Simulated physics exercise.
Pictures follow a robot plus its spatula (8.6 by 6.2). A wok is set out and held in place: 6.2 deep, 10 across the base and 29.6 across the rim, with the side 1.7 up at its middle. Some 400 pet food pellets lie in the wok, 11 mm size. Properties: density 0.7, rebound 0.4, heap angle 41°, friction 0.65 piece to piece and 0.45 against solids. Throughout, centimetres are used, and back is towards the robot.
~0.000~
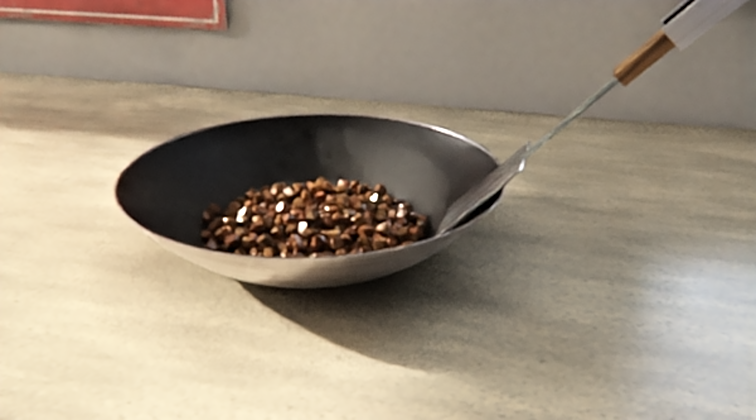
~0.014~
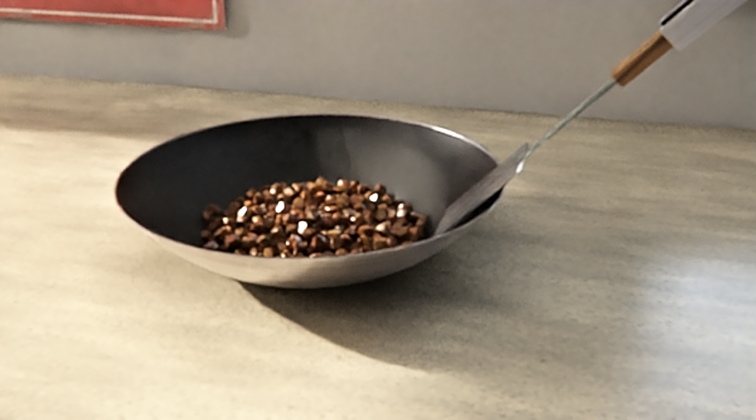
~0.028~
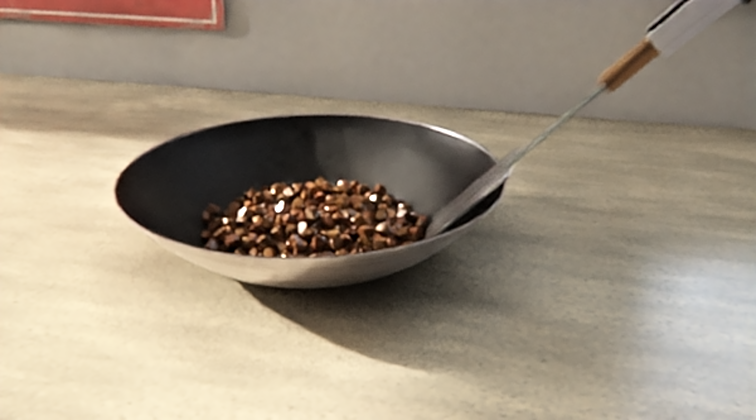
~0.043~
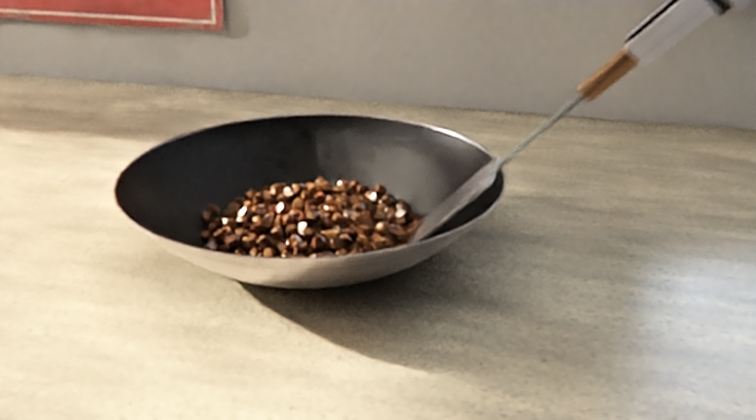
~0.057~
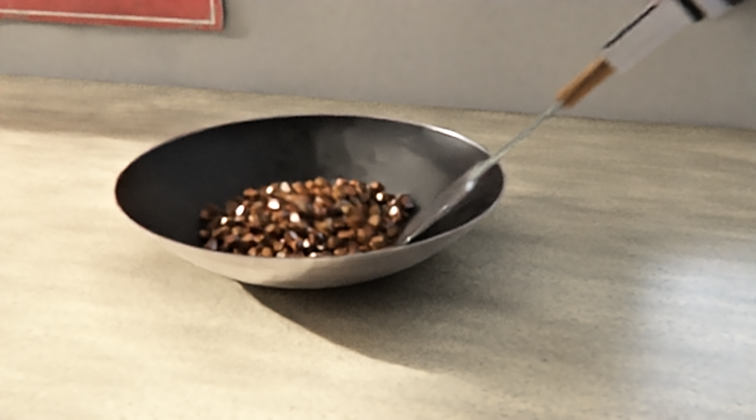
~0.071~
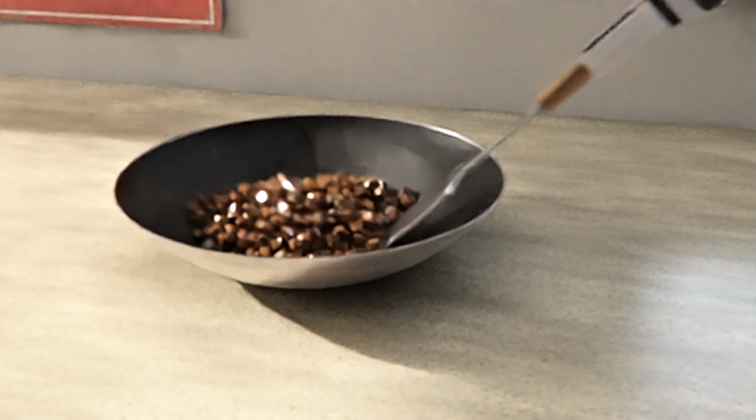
A metal spatula rested against the right side of a dark wok holding a heap of shiny brown pellets, then slid down and left into them, nudging the pile a little to the left.
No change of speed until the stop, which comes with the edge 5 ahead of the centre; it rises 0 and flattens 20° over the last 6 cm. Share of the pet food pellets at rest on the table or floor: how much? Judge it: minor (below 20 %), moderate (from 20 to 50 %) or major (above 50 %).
My judgement: Minor.
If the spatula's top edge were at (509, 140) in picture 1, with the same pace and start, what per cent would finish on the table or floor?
About 0%.
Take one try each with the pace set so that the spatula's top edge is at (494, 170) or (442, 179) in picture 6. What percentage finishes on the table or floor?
Roughly 0 and 5 percent.
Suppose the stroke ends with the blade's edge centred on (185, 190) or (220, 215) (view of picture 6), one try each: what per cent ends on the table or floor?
The two tries give near 25 and near 5 in a hundred.
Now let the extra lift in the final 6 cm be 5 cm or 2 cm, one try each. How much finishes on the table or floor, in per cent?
It comes to around 5 per cent on the first try and around 0 per cent on the second.
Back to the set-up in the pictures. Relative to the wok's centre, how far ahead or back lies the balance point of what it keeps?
The balance point is about 5.0 cm ahead.
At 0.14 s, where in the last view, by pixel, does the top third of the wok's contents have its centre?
The middle sits at approx. (251, 193).
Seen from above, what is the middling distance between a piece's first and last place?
Some 6 centimetres.
After 0.11 s, sloping 46°, highest piece 6 above the table; 401 in the wok.
After 0.14 s, sloping 38°, highest piece 7 above the table; 401 in the wok.
After 0.36 s, sloping 26°, highest piece 6 above the table; 395 in the wok, 6 on the table or floor.
After 1.41 s, sloping 26°, highest piece 6 above the table; 395 in the wok, 6 on the table or floor.
At rest, 395 in the wok, 6 on the table or floor. That is 1 % on the table or floor.
